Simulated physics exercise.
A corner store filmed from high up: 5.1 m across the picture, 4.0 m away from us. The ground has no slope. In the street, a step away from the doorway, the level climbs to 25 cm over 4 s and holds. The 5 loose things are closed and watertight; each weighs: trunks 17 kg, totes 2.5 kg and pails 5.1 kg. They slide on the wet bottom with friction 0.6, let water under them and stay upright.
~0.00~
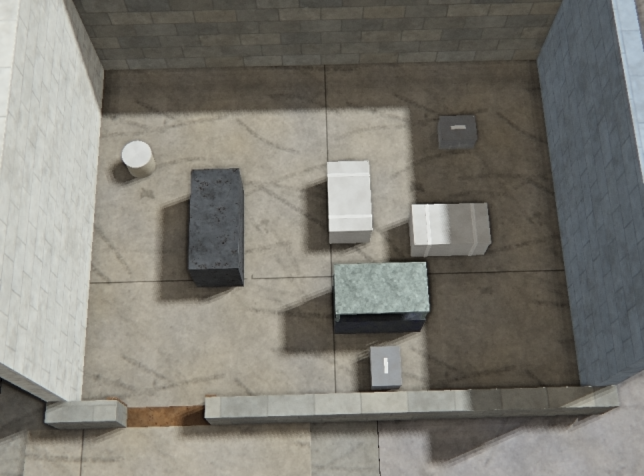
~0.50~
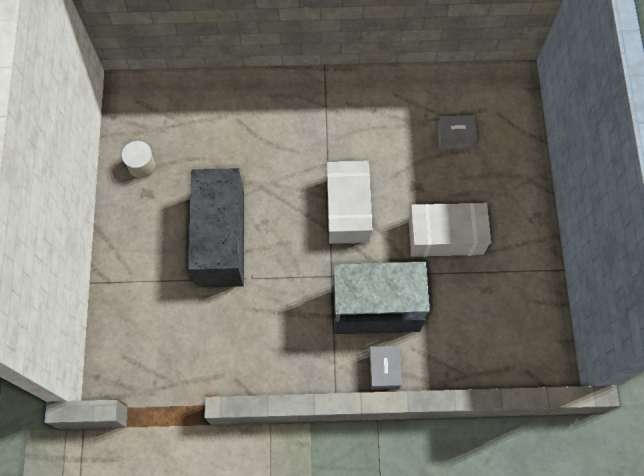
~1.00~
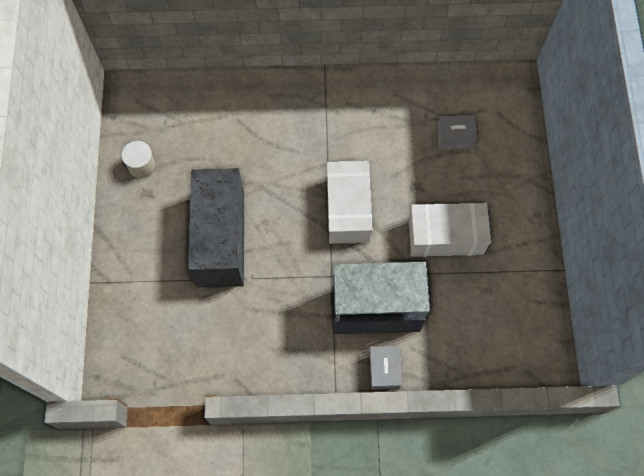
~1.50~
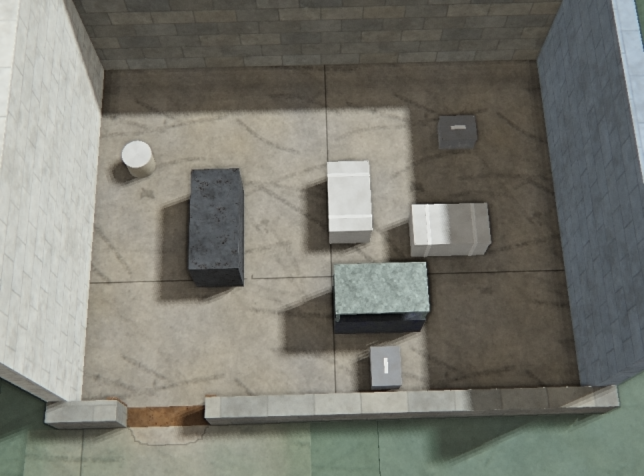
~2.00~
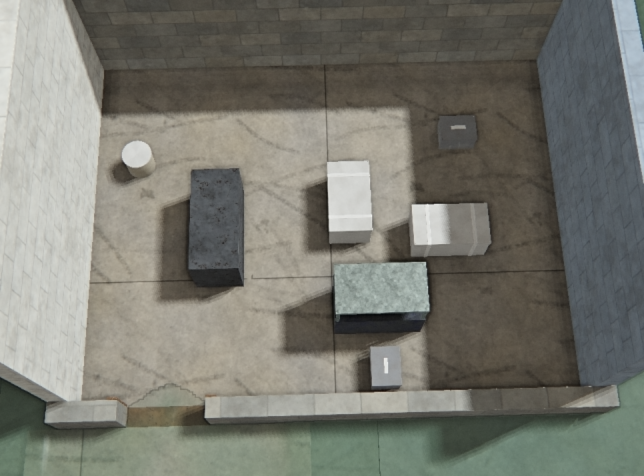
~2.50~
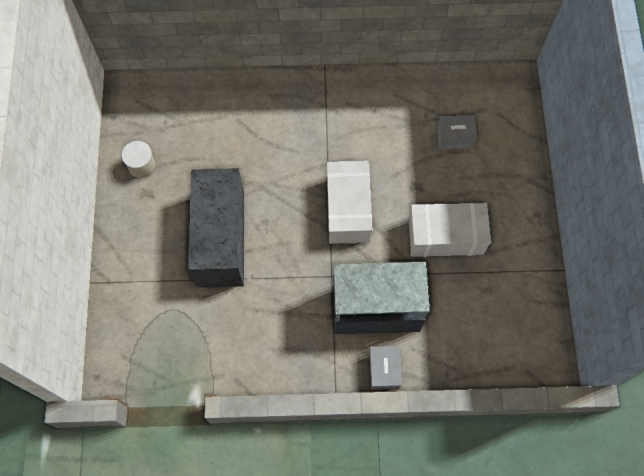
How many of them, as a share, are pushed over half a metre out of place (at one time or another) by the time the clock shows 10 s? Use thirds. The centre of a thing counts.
Share: One to two thirds.
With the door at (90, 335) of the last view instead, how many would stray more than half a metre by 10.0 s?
Then 2.
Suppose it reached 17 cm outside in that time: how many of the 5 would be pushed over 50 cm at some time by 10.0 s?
Then 1.
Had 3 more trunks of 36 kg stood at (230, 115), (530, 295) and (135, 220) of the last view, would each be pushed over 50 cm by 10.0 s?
In that order: Over, less, past it.
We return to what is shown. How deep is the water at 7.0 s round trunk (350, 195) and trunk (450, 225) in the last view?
Roughly 4 and 2 cm.
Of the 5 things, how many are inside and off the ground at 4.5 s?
0 of them.
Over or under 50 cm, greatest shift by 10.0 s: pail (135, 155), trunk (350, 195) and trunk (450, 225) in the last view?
In that order: Past it, less, under.
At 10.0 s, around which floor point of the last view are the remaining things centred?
At about (439, 215).
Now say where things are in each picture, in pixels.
The first frame shows a trunk at (451, 224), on the bottom; a trunk at (349, 196), on the bottom; 0.0 m2 under water; 0 of 5 have shifted.
The second frame shows a trunk at (451, 224) rests on the ground; a trunk at (349, 196) rests on the ground; water covers 0.0 m2; 0 of 5 have shifted.
The third frame shows a trunk at (451, 224) rests on the ground; a trunk at (349, 196) rests on the ground; 0.0 m2 under water; 0 of 5 have shifted.
The fourth frame shows a trunk at (451, 224), on the bottom; a trunk at (349, 196), on the bottom; 0.0 m2 under water; 0 of 5 have shifted.
The fifth frame shows a trunk at (451, 224) rests on the ground; a trunk at (349, 196) rests on the ground; water covers 0.1 m2; 0 of 5 have shifted.
The sixth frame shows a trunk at (451, 224), on the bottom; a trunk at (349, 196), on the bottom; 0.6 m2 under water; 0 of 5 have shifted.
After 3.5 s 0 of 5 are over 50 cm from their spots; 0 afloat.
After 4.5 s 0 of 5 are over 50 cm from their spots; 0 afloat.
After 7.0 s 1 of 5 are over 50 cm from their spots; 1 afloat.
After 10.0 s 3 of 5 are over 50 cm from their spots, and 3 have been at some point; 3 afloat.
